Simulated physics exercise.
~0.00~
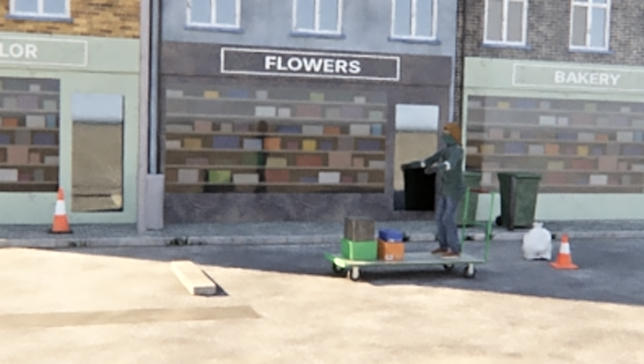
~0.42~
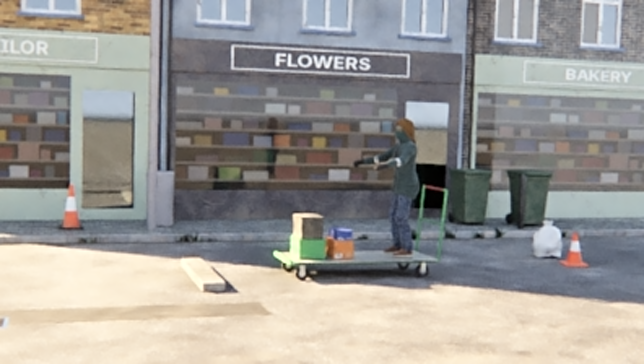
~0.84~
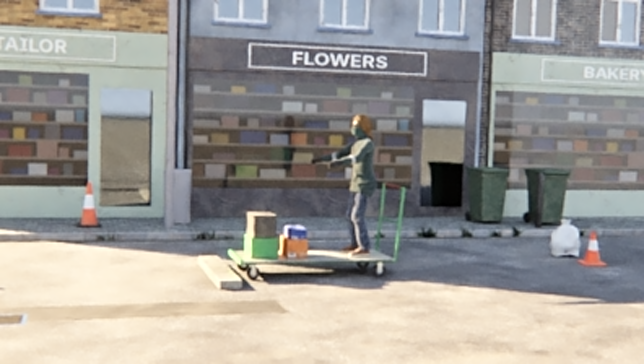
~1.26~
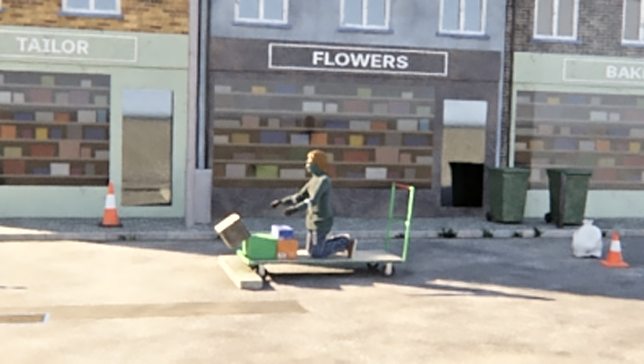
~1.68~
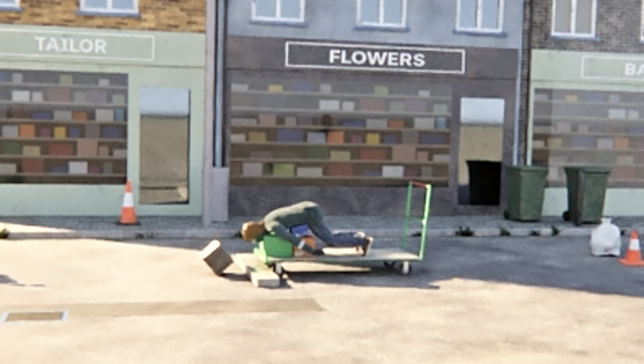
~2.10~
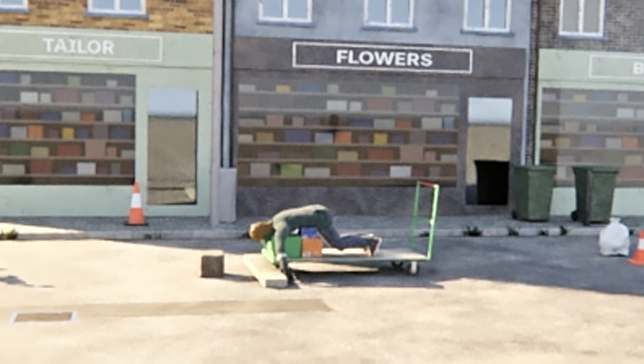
On a street outside a flower shop, a worker rode a cart left into a low kerb, then pitched forward as a dark box tumbled off the front, and ended face down over the other boxes still on the deck.
